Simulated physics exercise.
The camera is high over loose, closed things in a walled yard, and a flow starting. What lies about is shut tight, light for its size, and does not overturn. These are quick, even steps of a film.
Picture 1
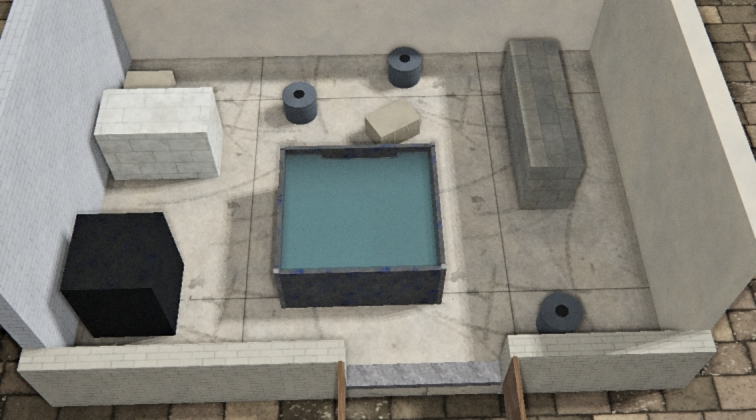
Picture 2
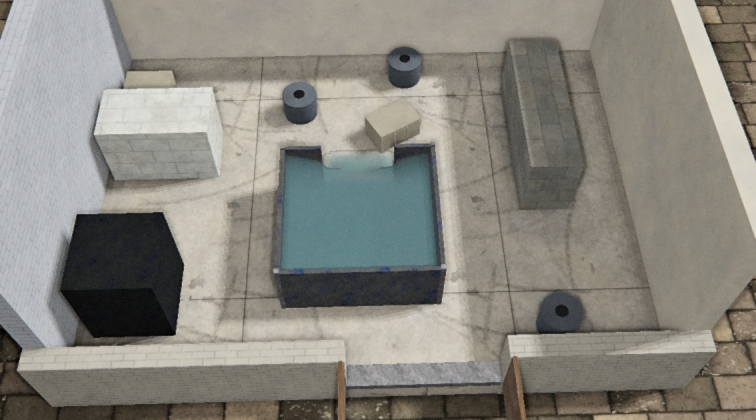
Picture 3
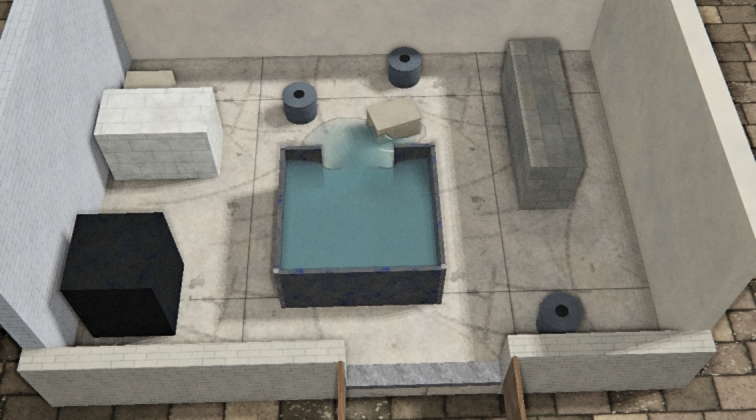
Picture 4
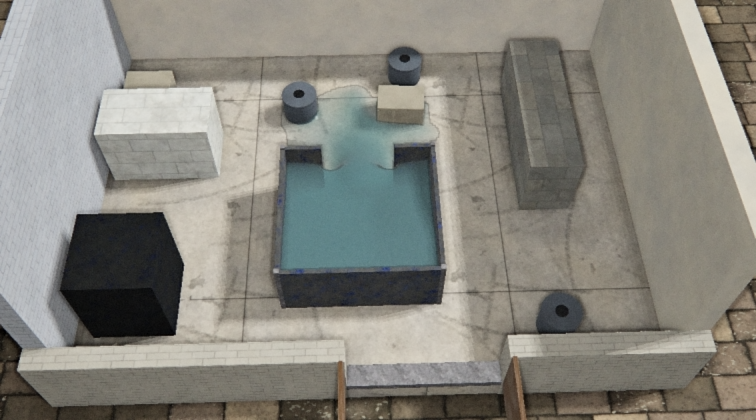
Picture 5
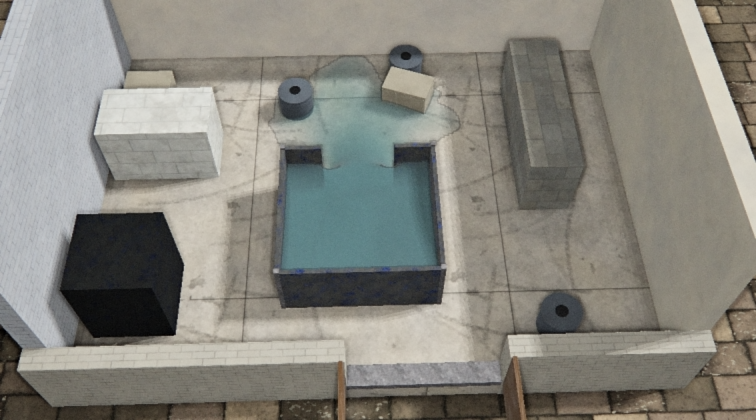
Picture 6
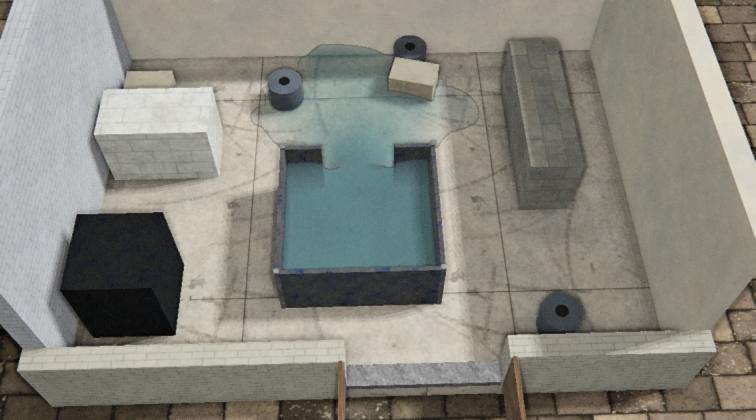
Water pouring from a gap in a square tank's back wall, spreading across a walled yard and nudging a tan block and dark cylinders.
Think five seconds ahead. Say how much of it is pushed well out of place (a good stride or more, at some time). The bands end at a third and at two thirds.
Share: Two thirds or more.
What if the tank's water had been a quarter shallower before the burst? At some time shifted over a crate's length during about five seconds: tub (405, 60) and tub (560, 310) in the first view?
In that order: Pushed that far, short of that.
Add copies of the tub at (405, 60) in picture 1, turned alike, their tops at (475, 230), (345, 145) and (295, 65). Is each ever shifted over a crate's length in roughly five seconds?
As listed: Never so far, yes, swept aside.
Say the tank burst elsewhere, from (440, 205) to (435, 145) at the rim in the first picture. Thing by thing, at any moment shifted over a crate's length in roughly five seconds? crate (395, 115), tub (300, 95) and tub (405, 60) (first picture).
In turn: Under that, pushed that far, moved that far.
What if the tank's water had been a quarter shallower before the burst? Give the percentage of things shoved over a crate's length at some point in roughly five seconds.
Roughly 80 per cent.
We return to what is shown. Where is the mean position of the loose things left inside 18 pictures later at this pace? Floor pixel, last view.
Near (404, 142).
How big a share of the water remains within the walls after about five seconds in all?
Close to 100 %.
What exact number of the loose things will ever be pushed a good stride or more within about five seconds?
That makes 4.
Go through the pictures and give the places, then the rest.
The first picture shows a crate at (393, 117), on the bottom; a tub at (299, 94), on the bottom; 0 of 5 have shifted.
The second picture shows a crate at (393, 117), on the bottom; a tub at (299, 94), on the bottom; 0 of 5 have shifted.
The third picture shows a crate at (394, 113), on the bottom, close to its start; a tub at (299, 94), on the bottom; 1 of 5 have shifted.
The fourth picture shows a crate at (401, 97) rests on the ground, a stride from its start; a tub at (299, 94), on the bottom; 1 of 5 have shifted.
The fifth picture shows a crate at (408, 82), on the bottom, a stride from its start; a tub at (295, 90) rests on the ground, close to its start; 2 of 5 have shifted.
The sixth picture shows a crate at (414, 71), on the bottom, a stride from its start; a tub at (284, 81) rests on the ground, close to its start; 3 of 5 have shifted.
A moment on, 2 of 5 are well off their spots; 2 afloat.
Next, 3 of 5 are well off their spots; 3 afloat.
Later, 4 of 5 are well off their spots; 4 afloat.
In the end, 4 of 5 are well off their spots, and 4 have been at some point; 5 afloat.
